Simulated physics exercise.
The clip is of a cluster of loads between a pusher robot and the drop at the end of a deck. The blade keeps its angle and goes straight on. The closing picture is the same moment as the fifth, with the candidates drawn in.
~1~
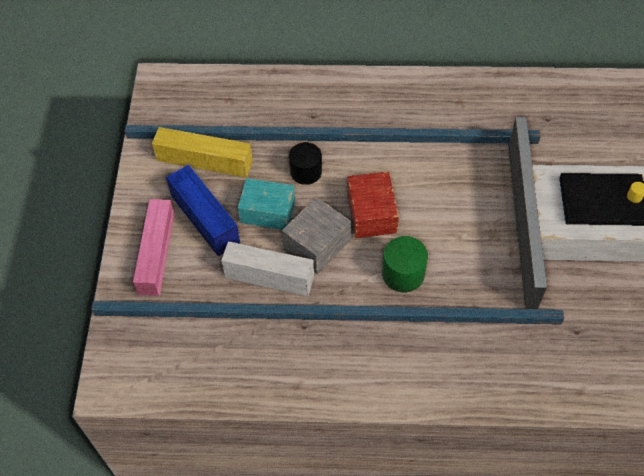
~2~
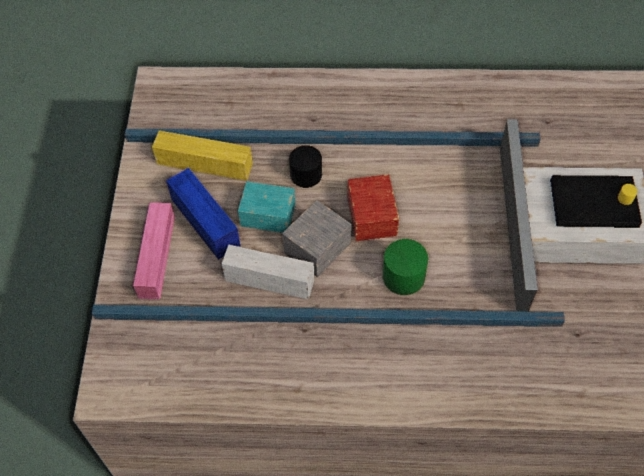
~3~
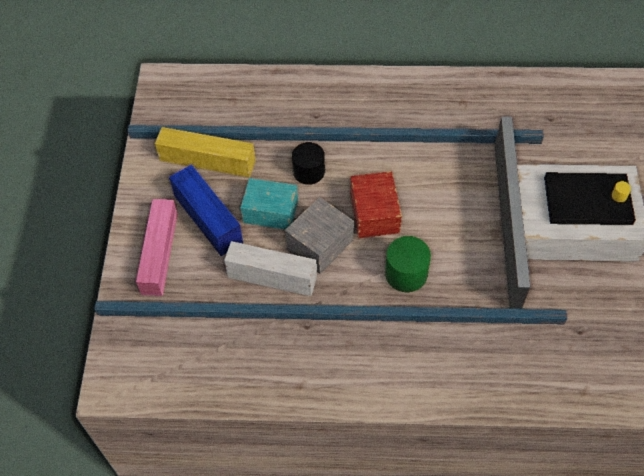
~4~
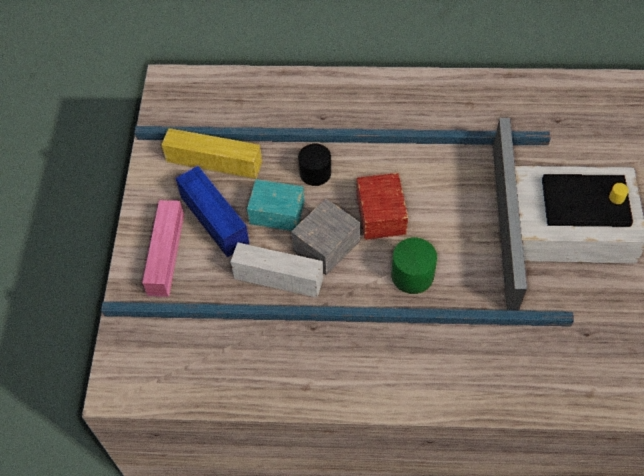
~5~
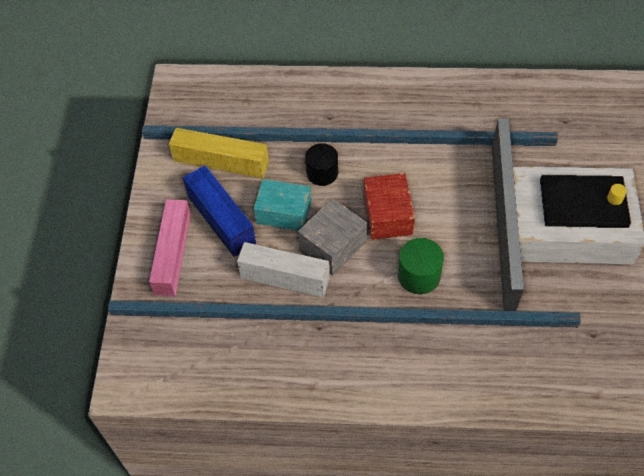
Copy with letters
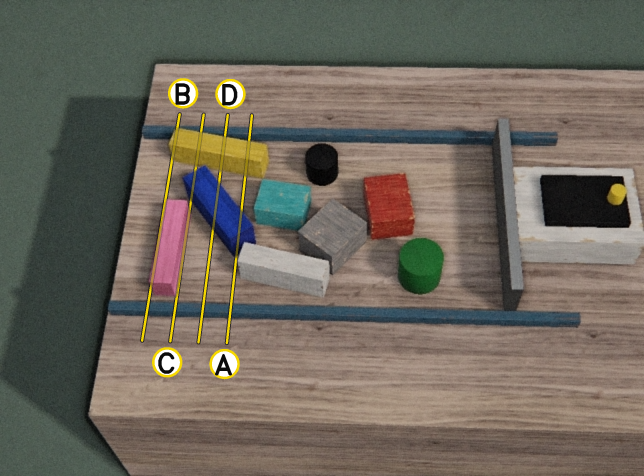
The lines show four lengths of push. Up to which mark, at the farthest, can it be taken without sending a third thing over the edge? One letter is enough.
It should halt at D.
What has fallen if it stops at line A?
It is the pink stick.
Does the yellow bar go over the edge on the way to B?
Yes.
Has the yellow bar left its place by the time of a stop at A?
Yes.
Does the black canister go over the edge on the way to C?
No.
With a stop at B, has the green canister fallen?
No.
On the marked copy, A at (240, 220); B at (162, 218); C at (188, 219); D at (214, 219).
Taking D. A third of the way, robot (469, 198); green canister (372, 265); red crate (372, 200).
Two thirds of the way, robot (362, 196); pink stick (151, 249); blue stick (186, 216).
When it is over, robot (280, 194); pink stick over the edge; blue stick over the edge; two fallen.
As for the rest, A is within the limit but short; B drops six; C drops five.
